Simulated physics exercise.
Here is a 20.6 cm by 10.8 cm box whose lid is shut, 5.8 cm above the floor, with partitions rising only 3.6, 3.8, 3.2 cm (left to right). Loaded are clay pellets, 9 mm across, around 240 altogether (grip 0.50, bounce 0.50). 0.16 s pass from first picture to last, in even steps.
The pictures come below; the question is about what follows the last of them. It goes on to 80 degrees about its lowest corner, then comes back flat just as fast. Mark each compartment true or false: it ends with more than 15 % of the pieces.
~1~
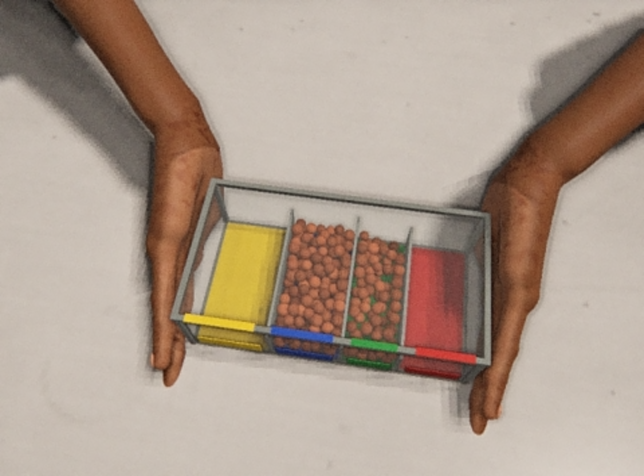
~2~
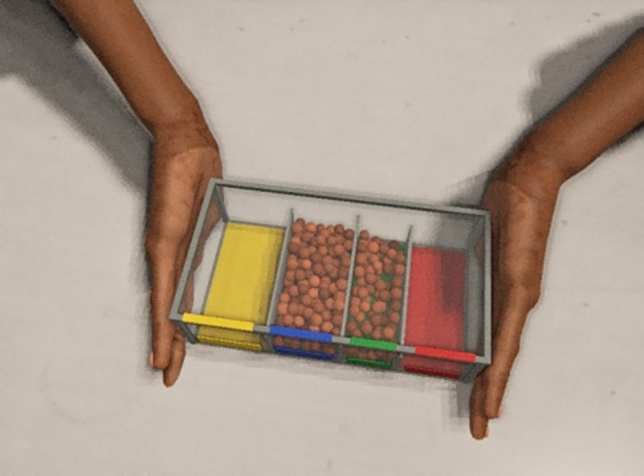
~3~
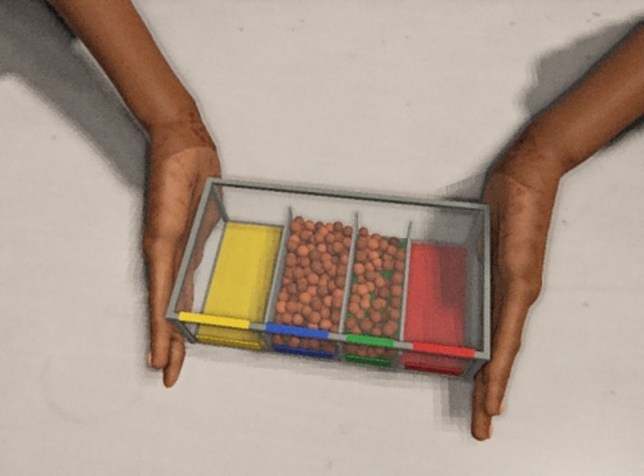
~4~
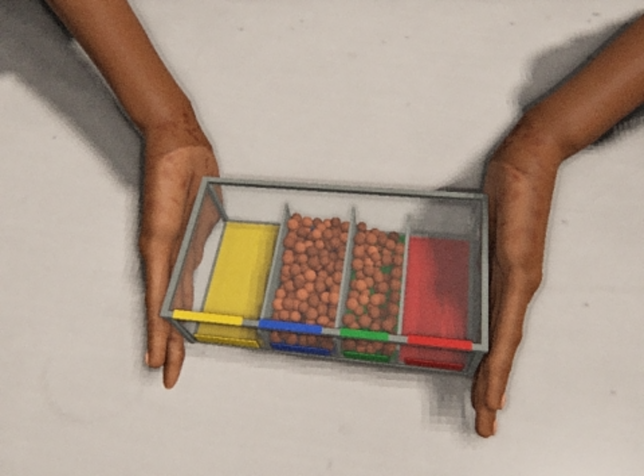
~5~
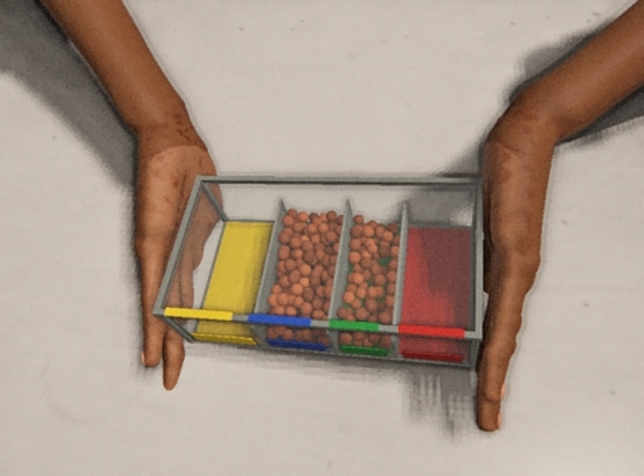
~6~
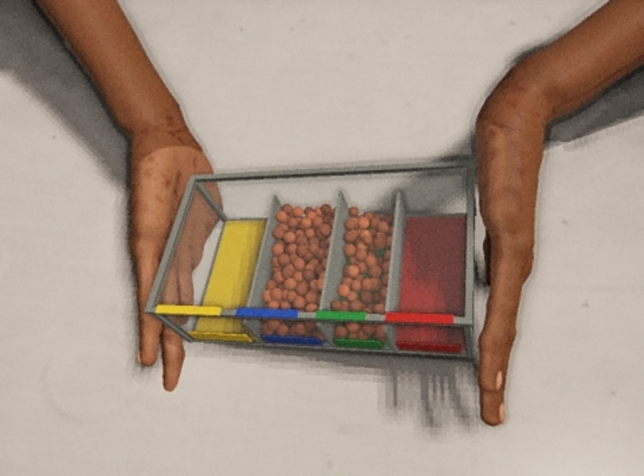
Red: False, blue: True, green: True, yellow: True.
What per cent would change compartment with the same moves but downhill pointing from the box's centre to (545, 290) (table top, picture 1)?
Around 30 percent of them.
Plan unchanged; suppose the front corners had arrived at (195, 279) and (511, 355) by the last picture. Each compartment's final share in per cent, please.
Red 25; blue 45; green 30; yellow 0.
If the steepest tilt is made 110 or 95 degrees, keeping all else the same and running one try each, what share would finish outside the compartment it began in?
Some 75 and 65 per cent.
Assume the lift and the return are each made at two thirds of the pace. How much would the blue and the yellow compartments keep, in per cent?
That gives blue 55 percent and yellow 15 percent.
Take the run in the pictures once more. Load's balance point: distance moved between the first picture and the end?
It shifts by roughly 2.5 cm.
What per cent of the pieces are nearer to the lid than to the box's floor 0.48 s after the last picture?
Around 20 in a hundred, give or take.
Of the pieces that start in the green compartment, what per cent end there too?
About 80 in a hundred.
Then, 0.48 s after the last picture, tilt 80 degrees; blue 60 %, green 30 %, yellow 10 %.
Then, 0.80 s after the last picture, tilt 34 degrees; blue 50 %, green 25 %, yellow 25 %.
Then, 1.22 s after the last picture, tilt 0 degrees; blue 50 %, green 25 %, yellow 25 %.
In the end, red 0 %, blue 50 %, green 25 %, yellow 25 %.
